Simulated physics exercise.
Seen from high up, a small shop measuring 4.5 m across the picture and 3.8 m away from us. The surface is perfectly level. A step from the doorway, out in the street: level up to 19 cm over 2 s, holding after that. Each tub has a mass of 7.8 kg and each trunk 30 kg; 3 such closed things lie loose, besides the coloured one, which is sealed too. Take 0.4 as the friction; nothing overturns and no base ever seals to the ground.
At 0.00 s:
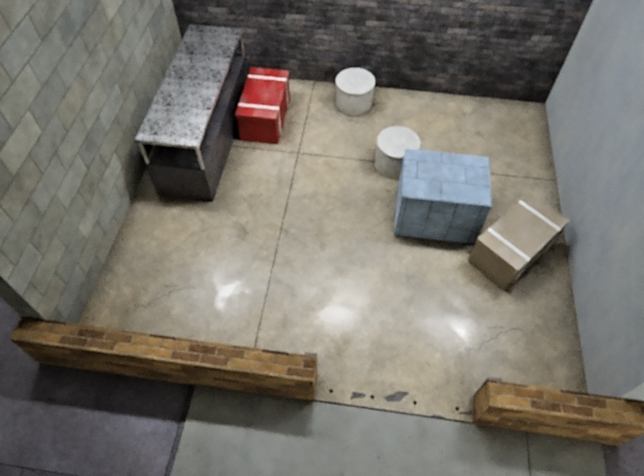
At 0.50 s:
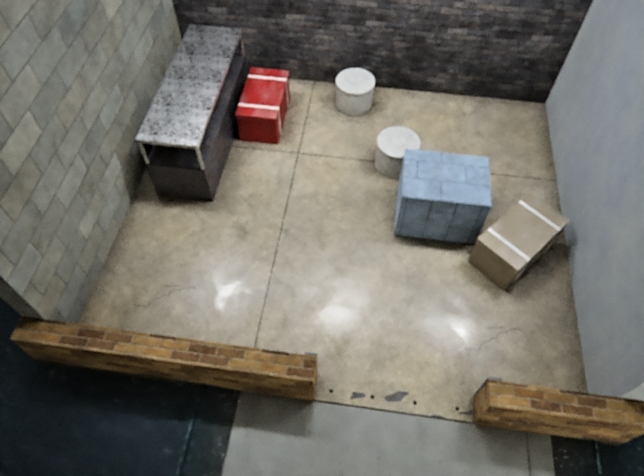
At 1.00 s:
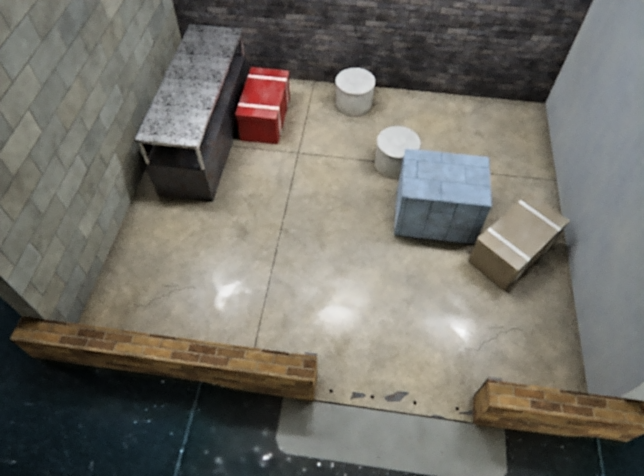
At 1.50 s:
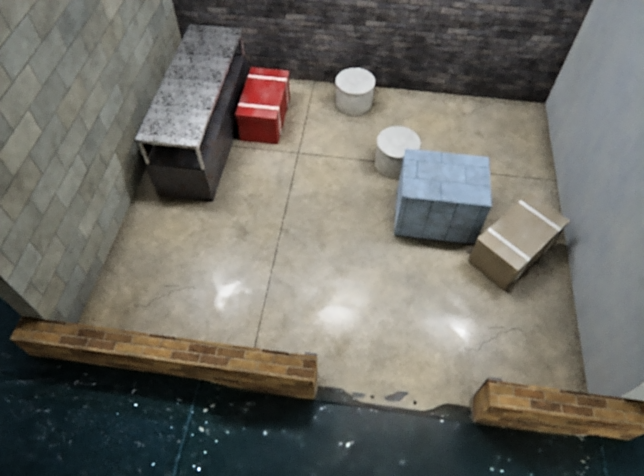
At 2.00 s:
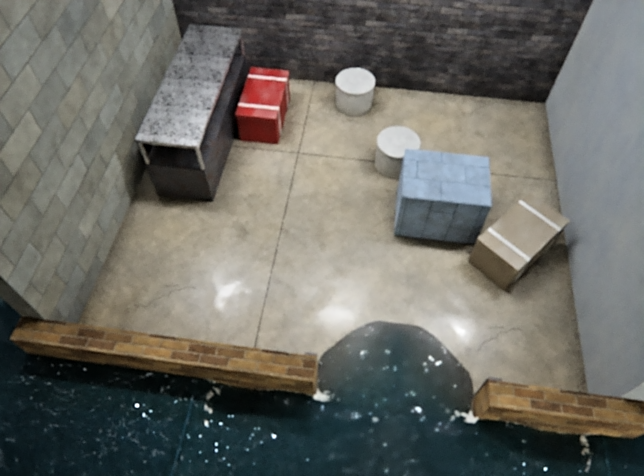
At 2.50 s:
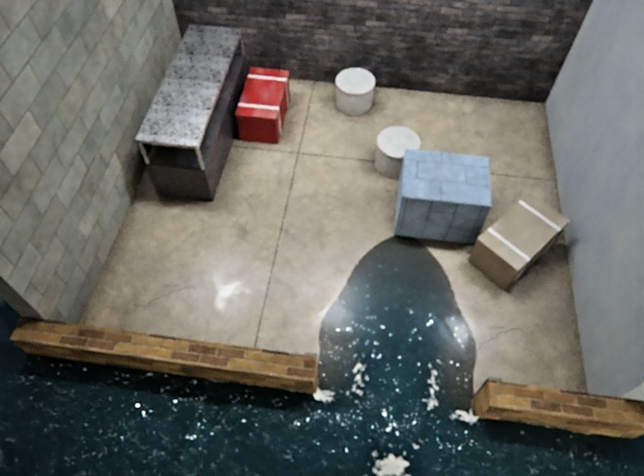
The clip opens on a high view of a small shop holding a red box and other objects, with dry ground outside. Dark water spreads across the street, covers the pale strip by the doorway, then pushes inside in a rounded tongue up to the blue block, while the objects stay still.
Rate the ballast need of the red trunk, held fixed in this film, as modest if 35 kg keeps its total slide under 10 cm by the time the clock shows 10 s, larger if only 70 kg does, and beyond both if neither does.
Ballast need: Larger.
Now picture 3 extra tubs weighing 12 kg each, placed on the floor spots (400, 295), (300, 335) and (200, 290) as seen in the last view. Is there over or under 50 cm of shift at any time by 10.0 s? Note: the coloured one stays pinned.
In the order given, beyond the mark, then within the mark, and last within the mark.
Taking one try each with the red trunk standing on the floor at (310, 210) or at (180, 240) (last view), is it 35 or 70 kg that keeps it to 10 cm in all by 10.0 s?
The first try gives success with heavier only; the second gives success with both.
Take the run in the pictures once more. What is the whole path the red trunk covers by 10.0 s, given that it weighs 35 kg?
It would cover some 20 cm all told.
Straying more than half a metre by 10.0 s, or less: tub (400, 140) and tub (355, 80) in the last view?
Object 1: Not surpassed, object 2: Surpassed.
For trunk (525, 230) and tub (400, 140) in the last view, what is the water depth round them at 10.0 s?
Some 11 cm at the first, some 7 cm at the second.
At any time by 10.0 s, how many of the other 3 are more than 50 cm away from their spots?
The answer here is 1.
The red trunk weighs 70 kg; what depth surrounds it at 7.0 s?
Depth: Approx. 7 cm.
After 3.5 s the red trunk would be 0 cm from its start with 35 kg and 0 cm from its start with 70 kg; 0 cm of water round it then.
After 4.5 s the red trunk would be 0 cm from its start with 35 kg and 0 cm from its start with 70 kg; 4 cm of water round it then.
After 7.0 s the red trunk would be 0 cm from its start with 35 kg and 0 cm from its start with 70 kg; 7 cm of water round it then.
After 10.0 s the red trunk would be 23 cm from its start with 35 kg and 0 cm from its start with 70 kg; 10 cm of water round it then.
